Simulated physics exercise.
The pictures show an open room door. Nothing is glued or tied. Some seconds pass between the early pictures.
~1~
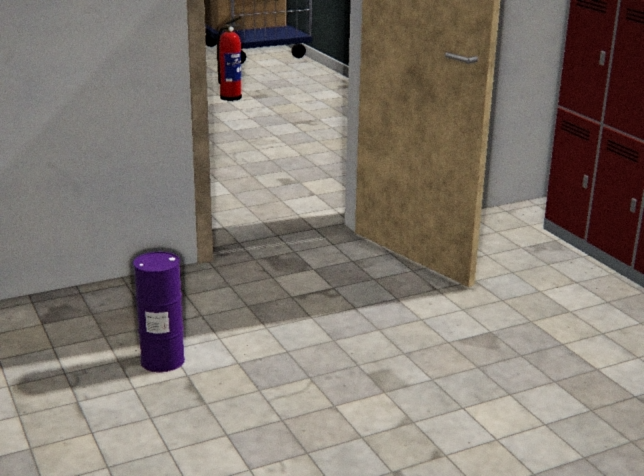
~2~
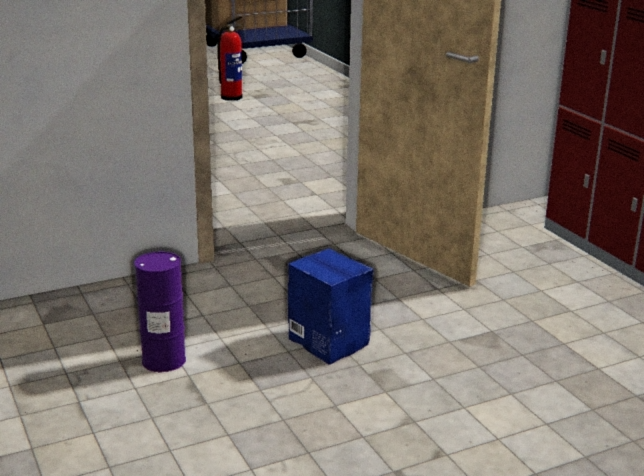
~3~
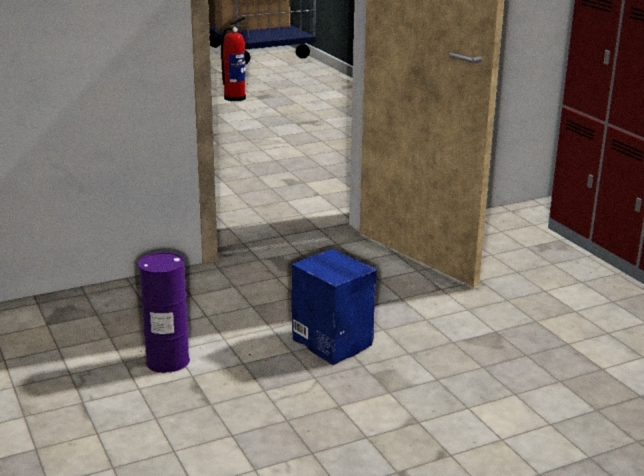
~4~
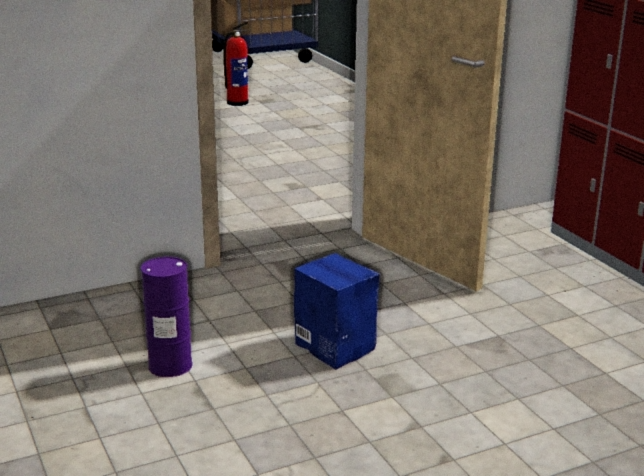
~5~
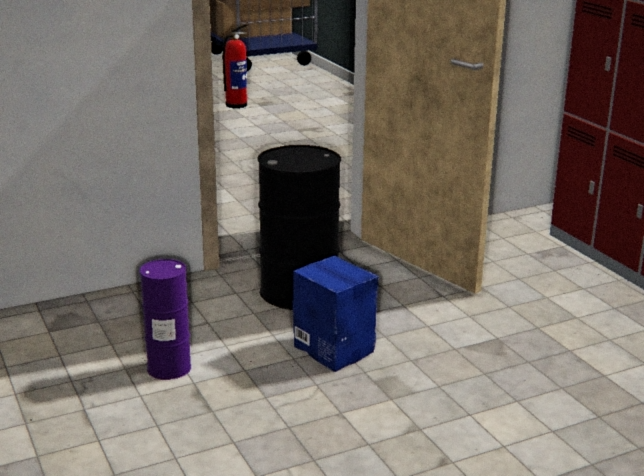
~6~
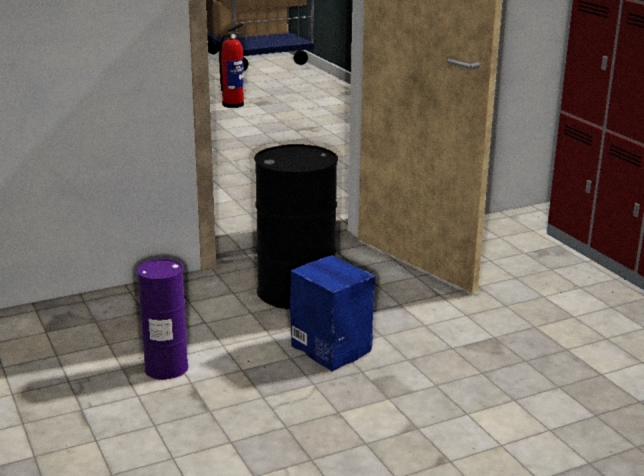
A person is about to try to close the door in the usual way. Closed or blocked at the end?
The door stops short.
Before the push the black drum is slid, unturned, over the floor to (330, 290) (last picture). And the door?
Then it stops short.
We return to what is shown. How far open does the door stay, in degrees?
About 55°.
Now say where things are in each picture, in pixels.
Door wide open and still; purple canister (160, 312), in the first frame.
Door wide open and still; purple canister (161, 312); blue box (330, 305), in the second frame.
Door wide open and still; purple canister (165, 313); blue box (333, 306), in the third frame.
Door wide open and still; purple canister (167, 317); blue box (336, 310), in the fourth frame.
Door wide open and still; purple canister (166, 320); blue box (335, 313), in the fifth frame.
Door wide open and still; black drum (296, 226); purple canister (163, 320), in the sixth frame.
Then, 0.60 s later than the last frame, door 85° open.
Then, 0.90 s later than the last frame, door 69° open.
When it is over, door 53° open; all 3 as before. End places, in pixels of the last picture, black drum near (295, 226).
